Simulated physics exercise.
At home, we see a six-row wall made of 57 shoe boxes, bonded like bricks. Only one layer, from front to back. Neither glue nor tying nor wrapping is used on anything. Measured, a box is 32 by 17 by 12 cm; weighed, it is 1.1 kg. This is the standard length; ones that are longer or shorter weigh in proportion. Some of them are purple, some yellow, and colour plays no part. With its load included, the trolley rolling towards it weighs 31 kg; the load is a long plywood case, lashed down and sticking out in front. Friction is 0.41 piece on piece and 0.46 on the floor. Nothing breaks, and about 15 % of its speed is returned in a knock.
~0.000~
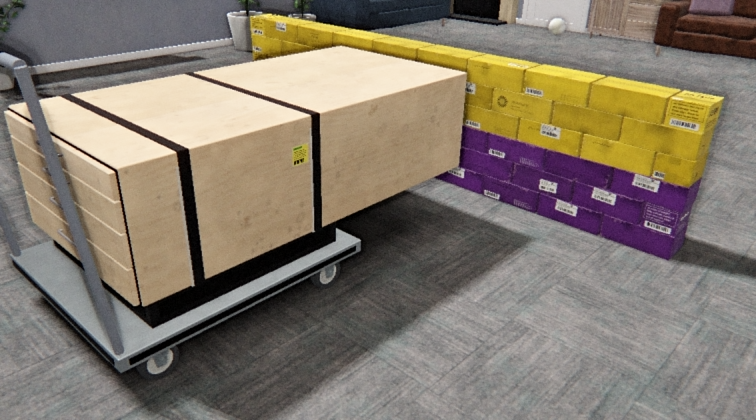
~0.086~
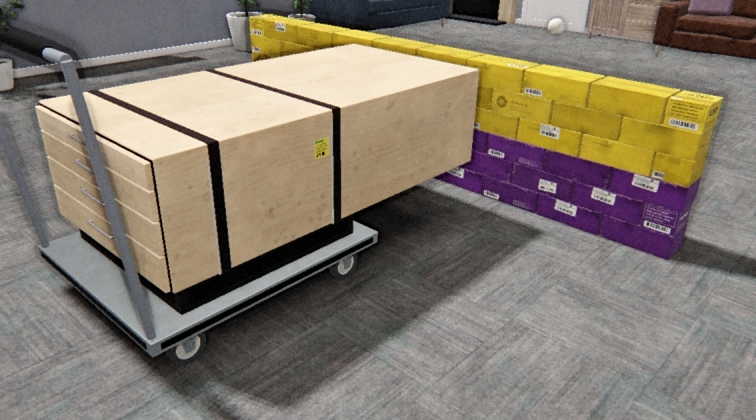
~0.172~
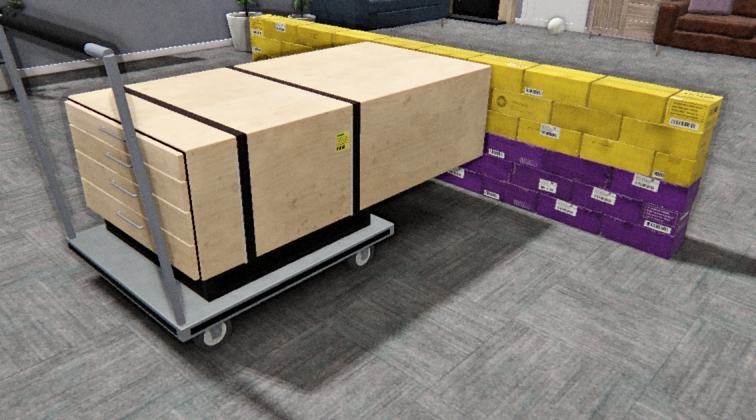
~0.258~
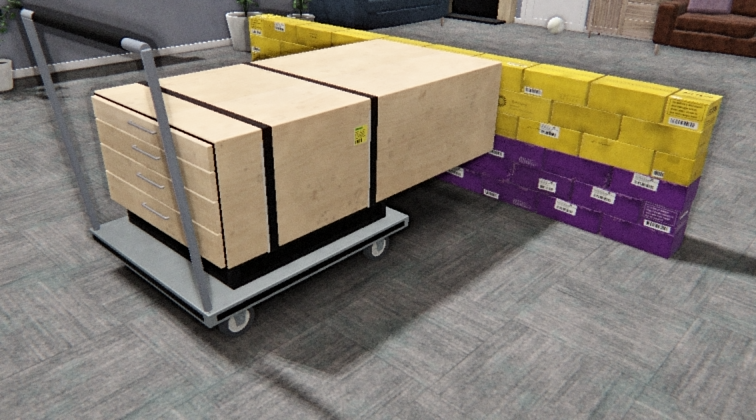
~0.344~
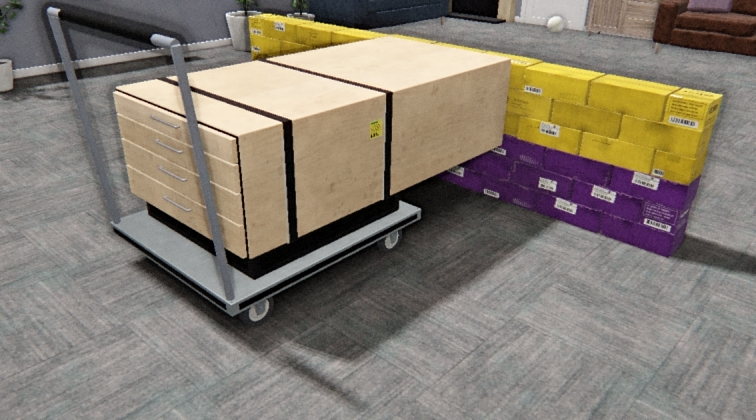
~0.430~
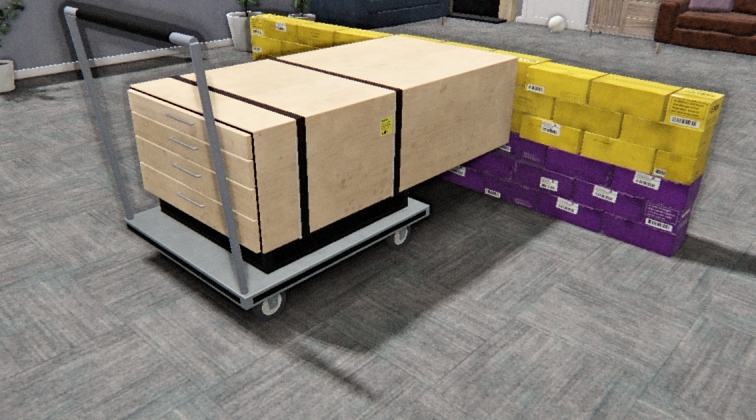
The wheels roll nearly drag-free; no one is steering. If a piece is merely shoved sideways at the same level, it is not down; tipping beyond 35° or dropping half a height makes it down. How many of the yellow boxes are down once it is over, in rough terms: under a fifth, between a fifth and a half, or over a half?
Once it is over, over a half are down.
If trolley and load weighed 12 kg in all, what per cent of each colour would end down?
Down at the end: Purple 0 per cent, yellow 0 per cent.
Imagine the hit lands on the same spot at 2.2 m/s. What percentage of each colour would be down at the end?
The purple would finish 20 in a hundred down, the yellow 60 in a hundred.
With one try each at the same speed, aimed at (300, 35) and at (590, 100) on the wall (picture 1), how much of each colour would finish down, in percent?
You'd get purple at 10 followed by 10, and yellow at 40 followed by 40 percent.
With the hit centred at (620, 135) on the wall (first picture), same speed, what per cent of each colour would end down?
For purple it's 20 per cent, for yellow 40 per cent.
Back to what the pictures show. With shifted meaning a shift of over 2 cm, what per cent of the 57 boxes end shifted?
Share: 45 in a hundred.
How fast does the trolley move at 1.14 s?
I'd put it at roughly 0.0 m/s.
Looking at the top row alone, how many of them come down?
From the top row, the count is 7.
Around 0.80 s, load 17 cm past the wall's line, still rolling; 3 of the 29 yellow boxes down (3 of 57 in all colours); top yellow box tipped 21°.
Around 1.14 s, load 20 cm past the wall's line, stopped; 18 of the 29 yellow boxes down (22 of 57 in all colours); top yellow box tipped 63°, 58 mm lower.
Finally (2.6 s), load 20 cm past the wall's line, stopped; 18 of the 29 yellow boxes down (22 of 57 in all colours); top yellow box on its side; top purple box unmoved. That is 62 per cent. Seen by the last camera, middles, top purple box near (343, 95).
